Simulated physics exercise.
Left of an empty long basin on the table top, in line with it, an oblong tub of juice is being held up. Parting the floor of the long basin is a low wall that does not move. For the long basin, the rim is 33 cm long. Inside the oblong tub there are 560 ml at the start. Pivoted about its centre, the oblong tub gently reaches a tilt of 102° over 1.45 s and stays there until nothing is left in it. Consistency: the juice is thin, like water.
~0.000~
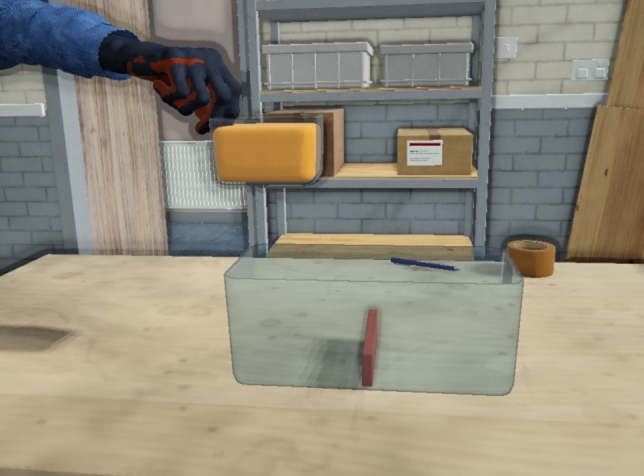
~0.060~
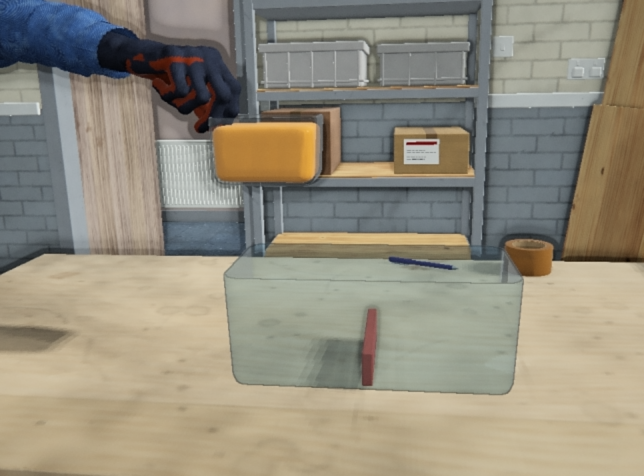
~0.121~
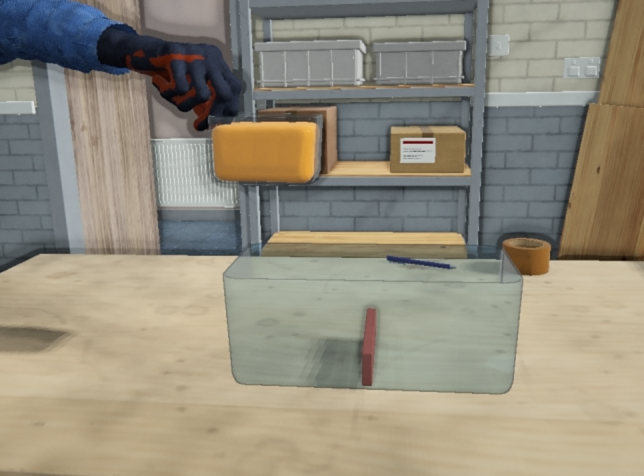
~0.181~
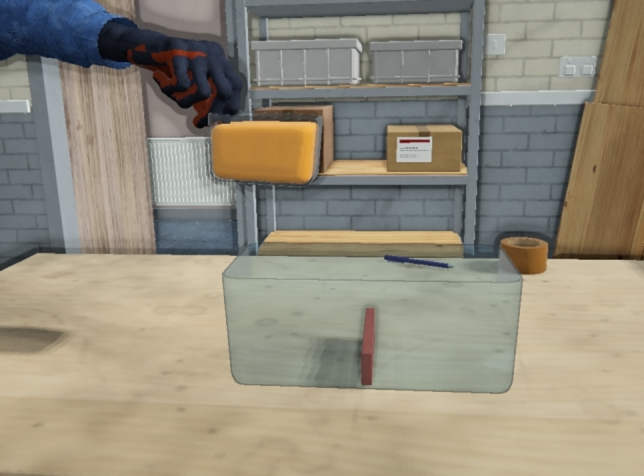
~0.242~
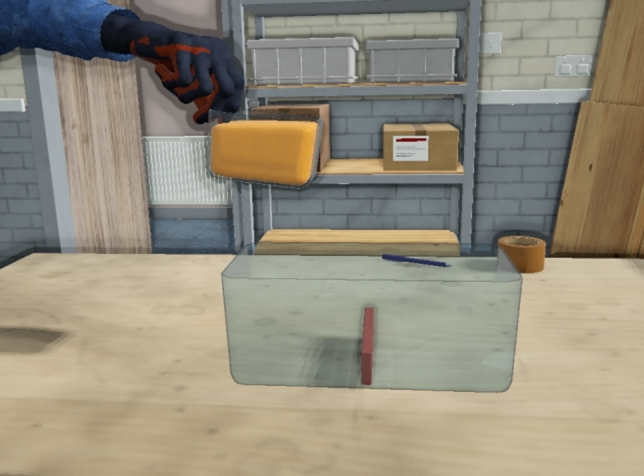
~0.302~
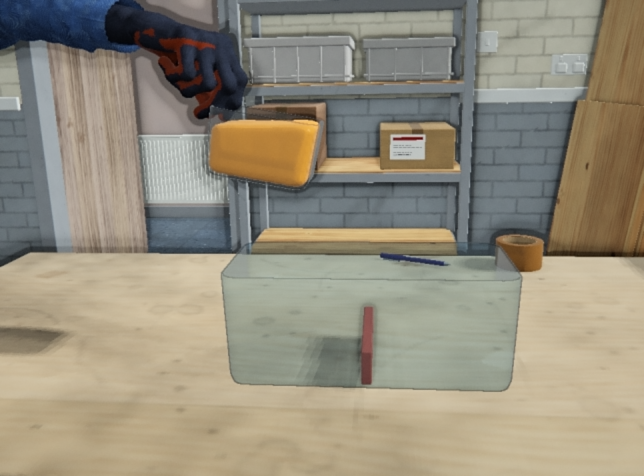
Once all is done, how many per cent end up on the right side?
Roughly 71 percent ends up on the right side.
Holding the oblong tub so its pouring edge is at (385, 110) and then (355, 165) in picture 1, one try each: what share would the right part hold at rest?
95 per cent first, 90 per cent second.
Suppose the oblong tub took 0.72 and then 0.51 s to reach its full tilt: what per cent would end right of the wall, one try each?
Near 70 in a hundred on the first go and near 60 in a hundred on the second.
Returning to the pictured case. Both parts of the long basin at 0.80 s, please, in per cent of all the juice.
Left roughly 2, right roughly 14.
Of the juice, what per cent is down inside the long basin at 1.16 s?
78 %, more or less.
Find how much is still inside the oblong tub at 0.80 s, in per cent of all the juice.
Roughly 58 per cent.
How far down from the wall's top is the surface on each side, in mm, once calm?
Measured: Left around 34 mm, right around 24 mm.
After 0.80 s the tilt is 59° and 58 per cent is still to pour, 2 is left of the wall and 13 right of it.
After 1.16 s the tilt is 92° and 14 per cent is still to pour, 9 is left of the wall and 69 right of it.
After 1.54 s the tilt is 102° and 1 per cent is still to pour, 27 is left of the wall and 70 right of it.
After 1.95 s the tilt is 102° and 0 per cent is still to pour, 29 is left of the wall and 71 right of it.
In the end 29 per cent lies left of the wall, 71 right of it and 1 outside.
